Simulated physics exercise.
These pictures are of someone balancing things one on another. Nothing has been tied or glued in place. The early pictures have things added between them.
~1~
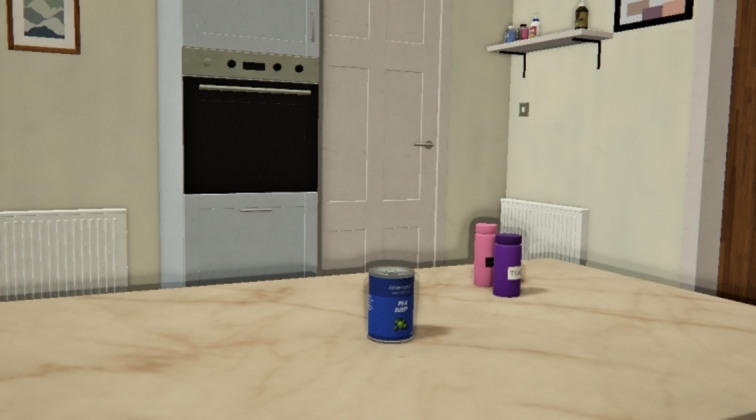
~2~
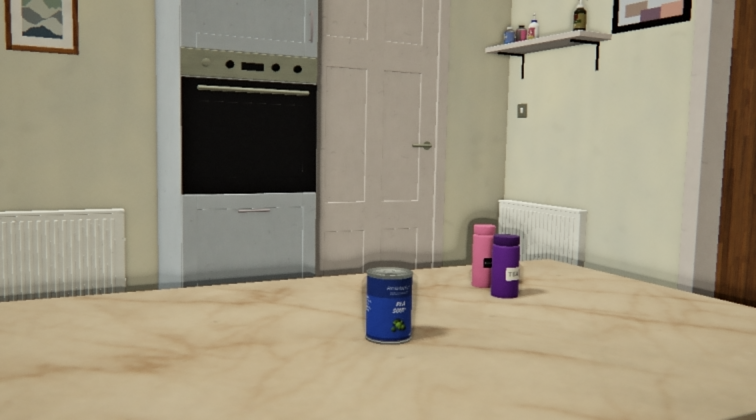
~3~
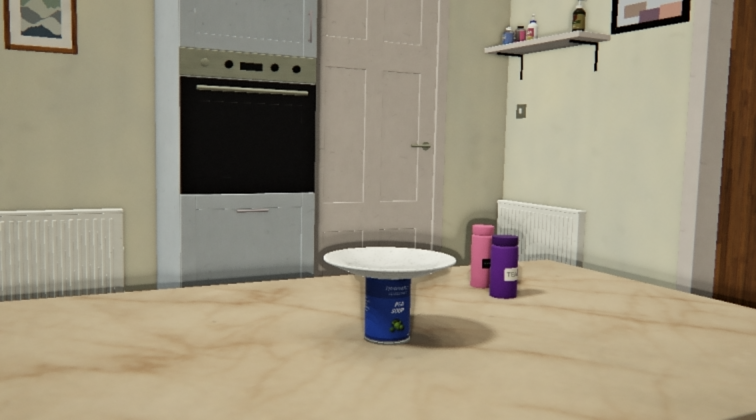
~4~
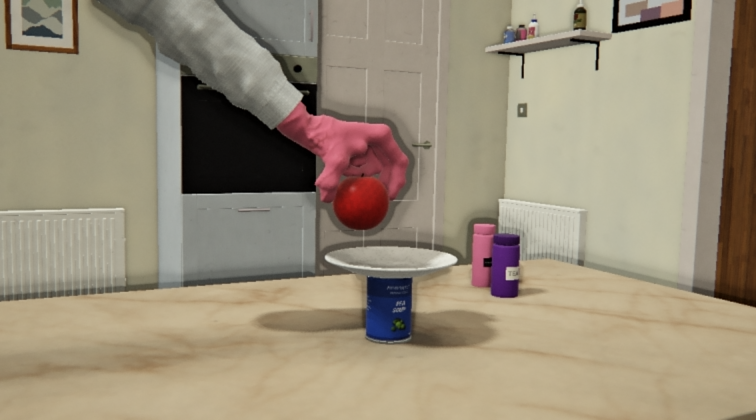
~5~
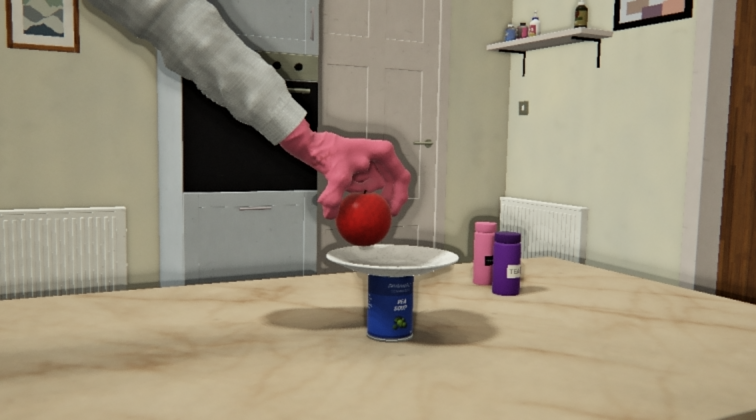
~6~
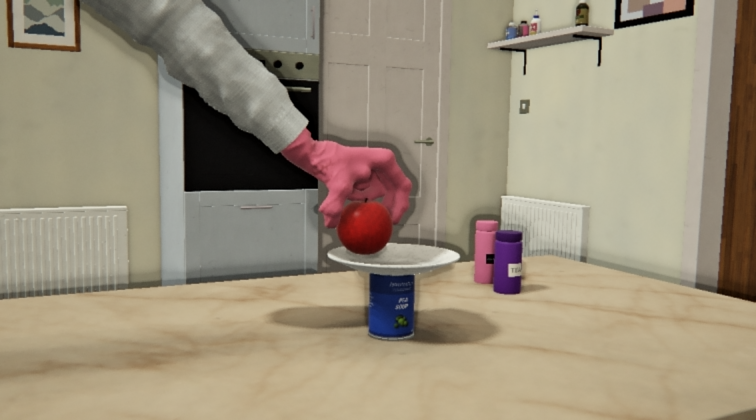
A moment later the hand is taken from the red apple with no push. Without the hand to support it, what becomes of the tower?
The tower remains standing.
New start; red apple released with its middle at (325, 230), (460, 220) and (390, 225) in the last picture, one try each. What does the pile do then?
So the first time it tips over, the second time it tips over, and the third time it stays intact.
Then, 0.50 s later than the last frame, all is still.
Then, 1.30 s later than the last frame, red apple resting near (365, 228).
When it is over, all 5 as before. End places, in pixels of the last picture, red apple near (365, 228). The pile keeps its balance.
